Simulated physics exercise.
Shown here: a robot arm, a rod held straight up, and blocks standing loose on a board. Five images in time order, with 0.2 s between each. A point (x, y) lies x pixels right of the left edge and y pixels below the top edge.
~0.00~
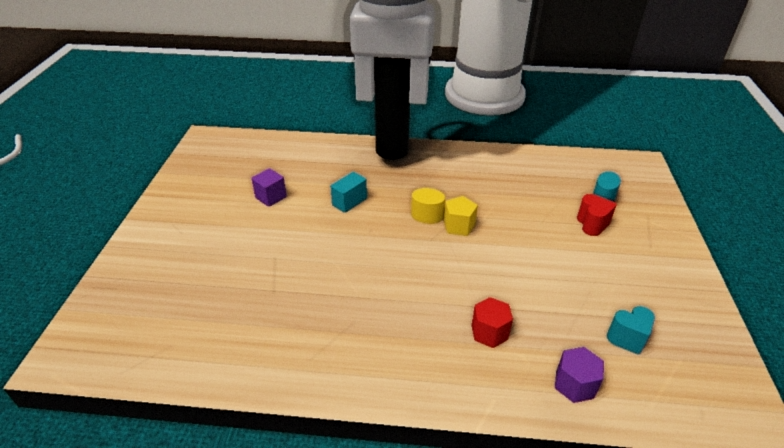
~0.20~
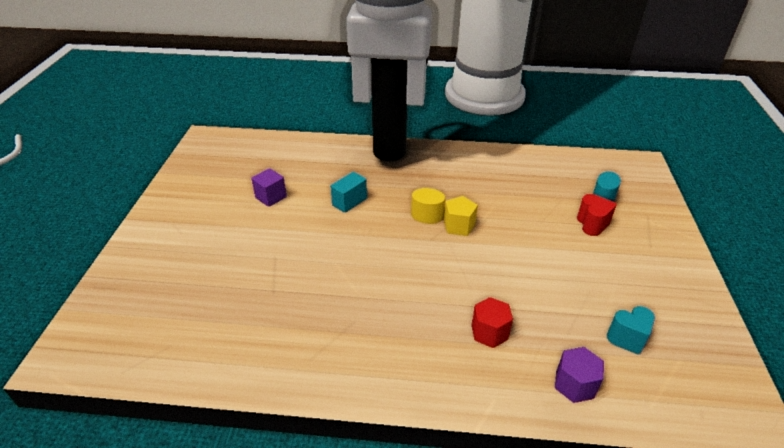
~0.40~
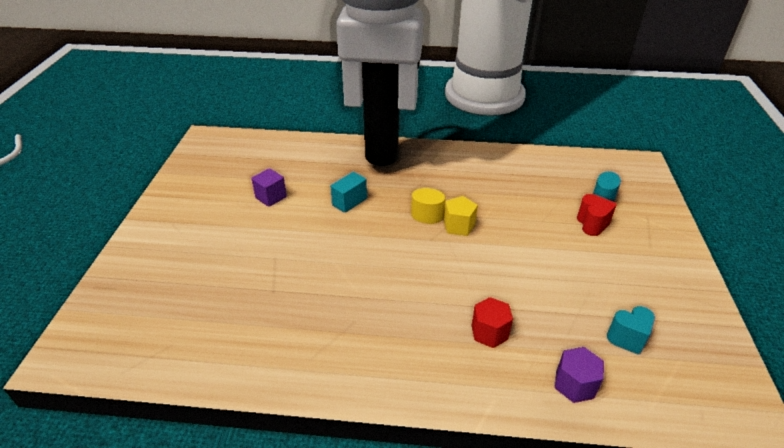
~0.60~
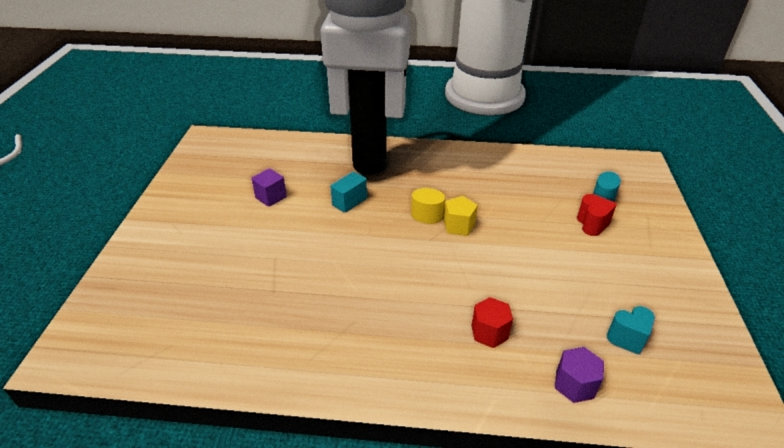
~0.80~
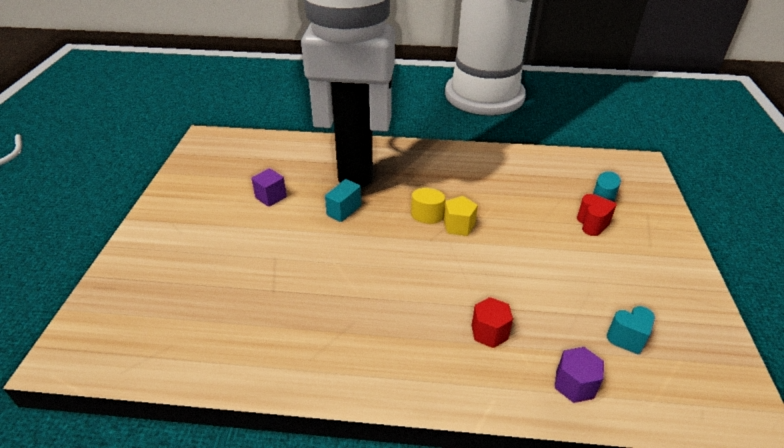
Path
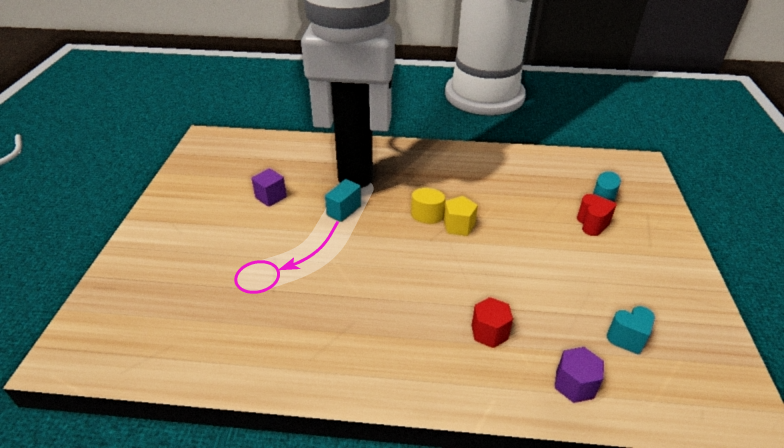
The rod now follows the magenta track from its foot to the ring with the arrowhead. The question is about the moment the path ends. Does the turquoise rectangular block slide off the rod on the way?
My answer is yes.
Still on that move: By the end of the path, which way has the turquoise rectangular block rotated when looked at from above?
Its rotation is counterclockwise.
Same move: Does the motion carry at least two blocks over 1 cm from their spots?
Short answer: No.
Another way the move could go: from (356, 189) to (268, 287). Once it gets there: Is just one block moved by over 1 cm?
That would be a yes.
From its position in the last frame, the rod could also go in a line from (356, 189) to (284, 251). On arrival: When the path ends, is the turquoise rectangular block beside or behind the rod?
Yes, I think so.
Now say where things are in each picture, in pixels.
Tip of the rod at (392, 151), middles of tops, purple four-sided block at (267, 177), turquoise rectangular block at (349, 182), in the first picture.
Rod at (389, 152), nothing pushed, in the second picture.
Rod at (382, 157), nothing pushed, in the third picture.
Rod at (370, 165), nothing pushed, in the fourth picture.
Rod at (356, 178), purple four-sided block at (267, 177), turquoise rectangular block at (343, 190), in the fifth picture.
The line goes from (356, 189) via (339, 220) and (312, 255), ending at (257, 277).
On the path given first. One third of the way, rod at (338, 210); turquoise rectangular block at (330, 225), turned 25° anticlockwise.
Two thirds of the way, rod at (311, 244); turquoise rectangular block at (316, 263), turned 65° anticlockwise.
At the end, rod at (255, 266); purple four-sided block unmoved; turquoise rectangular block at (312, 269), turned 90° anticlockwise.
